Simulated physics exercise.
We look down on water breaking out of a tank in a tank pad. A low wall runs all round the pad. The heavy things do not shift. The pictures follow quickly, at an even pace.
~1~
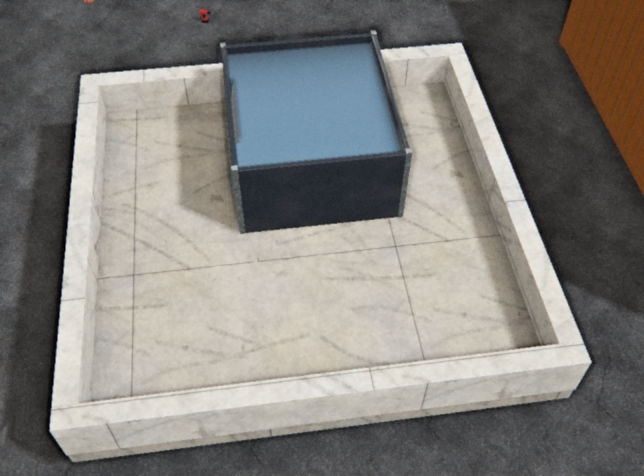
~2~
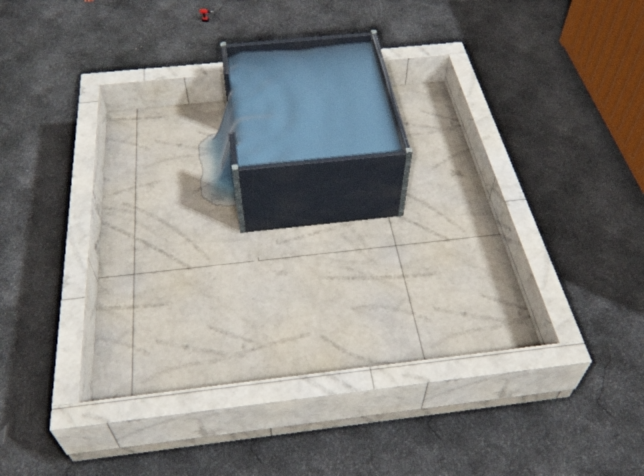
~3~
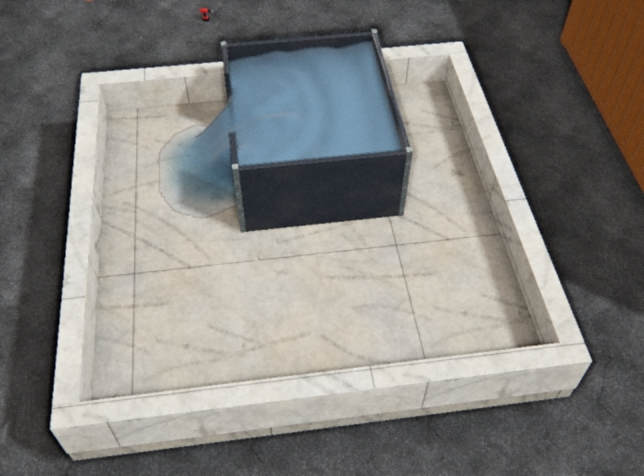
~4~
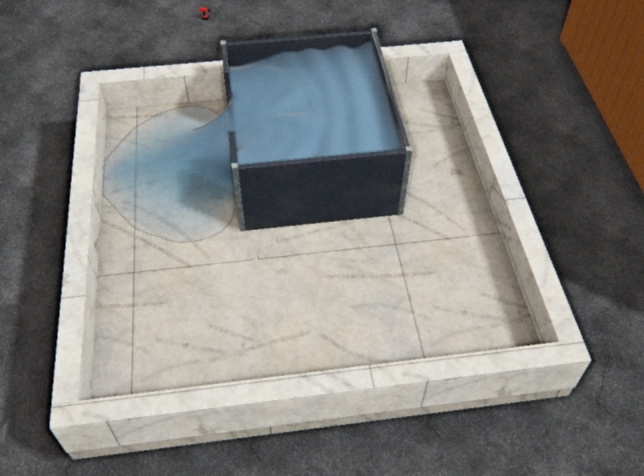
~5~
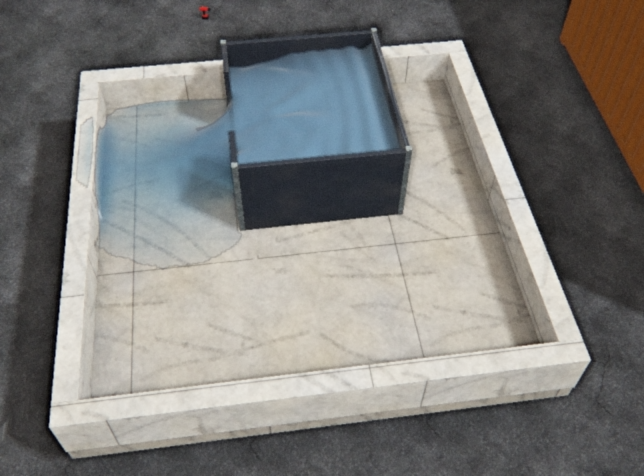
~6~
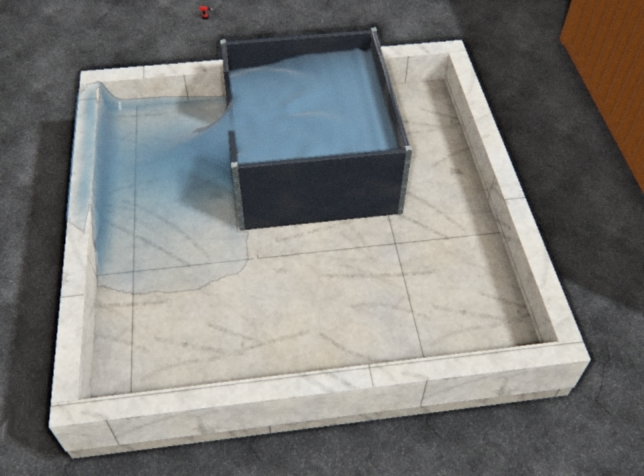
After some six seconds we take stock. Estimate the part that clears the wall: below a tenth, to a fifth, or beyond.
The share lost is not even a tenth.
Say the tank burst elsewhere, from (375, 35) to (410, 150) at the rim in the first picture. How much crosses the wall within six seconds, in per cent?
Some 14 per cent.
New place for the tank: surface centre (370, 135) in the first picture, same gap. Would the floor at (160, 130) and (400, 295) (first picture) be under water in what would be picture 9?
One after the other: Wet, dry.
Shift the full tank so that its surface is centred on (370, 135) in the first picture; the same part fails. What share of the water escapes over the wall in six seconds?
Near 2 in a hundred.
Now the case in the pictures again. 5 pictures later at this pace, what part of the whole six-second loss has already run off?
Roughly 45 per cent.
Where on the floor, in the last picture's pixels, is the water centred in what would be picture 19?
Roughly at (238, 192).
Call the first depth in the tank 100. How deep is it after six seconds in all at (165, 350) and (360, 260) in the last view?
Roughly 20 and 8 per cent, in turn.
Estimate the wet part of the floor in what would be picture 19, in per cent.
Near 55 in a hundred.
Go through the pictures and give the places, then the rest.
In the first picture, the open tank at (310, 101) is whole and still.
In the second picture, the front is at (214, 138), out from the gap at (236, 144).
In the third picture, water pours out at (237, 146) and has run to (168, 152).
In the fourth picture, the front is at (105, 170), out from the gap at (237, 147).
In the fifth picture, water pours out at (237, 146) and has run to (107, 120).
In the sixth picture, the front is at (99, 279), out from the gap at (237, 146).
A moment on, water covers 30 % of the floor; the low wall has let 1 % over.
Next, water covers 35 % of the floor; the low wall has let 3 % over.
Then, water covers 45 % of the floor; the low wall has let 6 % over.
Later, water covers 65 % of the floor; the low wall has let 7 % over.
In the end, water covers 75 % of the floor; the low wall has let 7 % over.
